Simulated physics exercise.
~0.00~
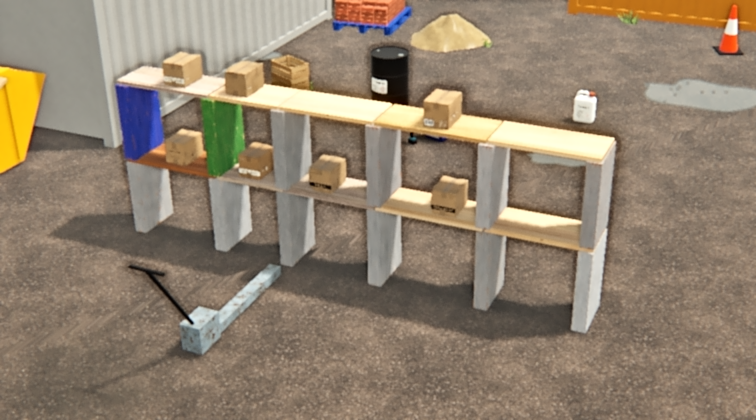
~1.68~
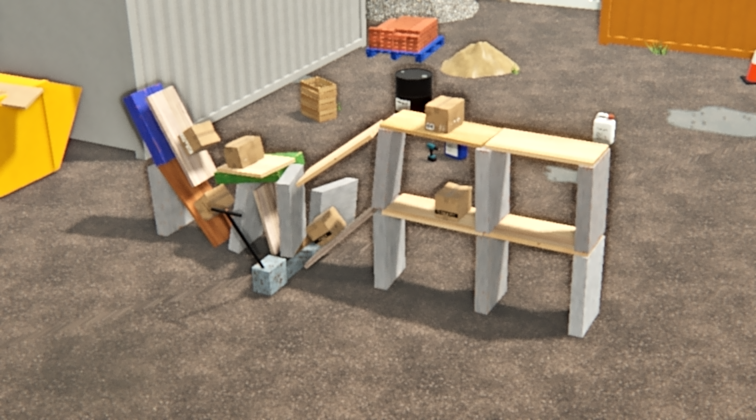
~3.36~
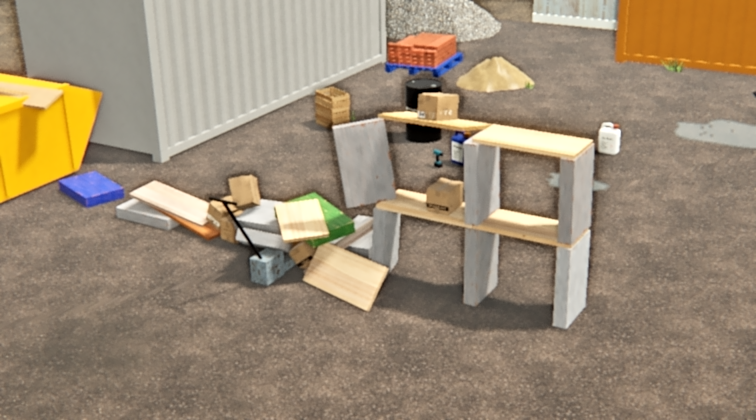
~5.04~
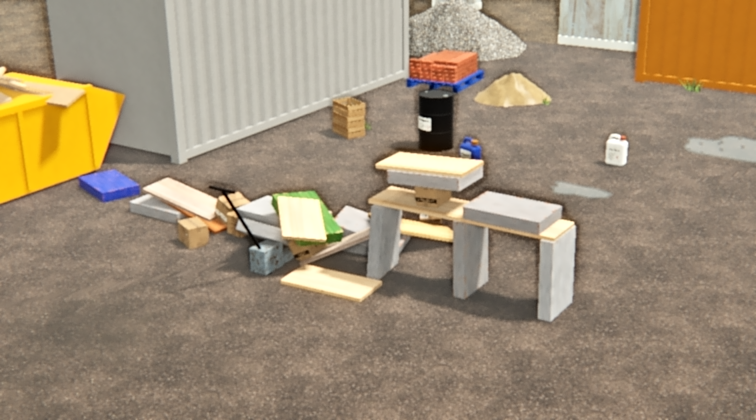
In a gravelly yard beside a grey container, a small jack slid in at the foot of a two-tier shelf holding cartons, and the left side toppled into a heap before more fell, leaving only a low stretch standing at the right.
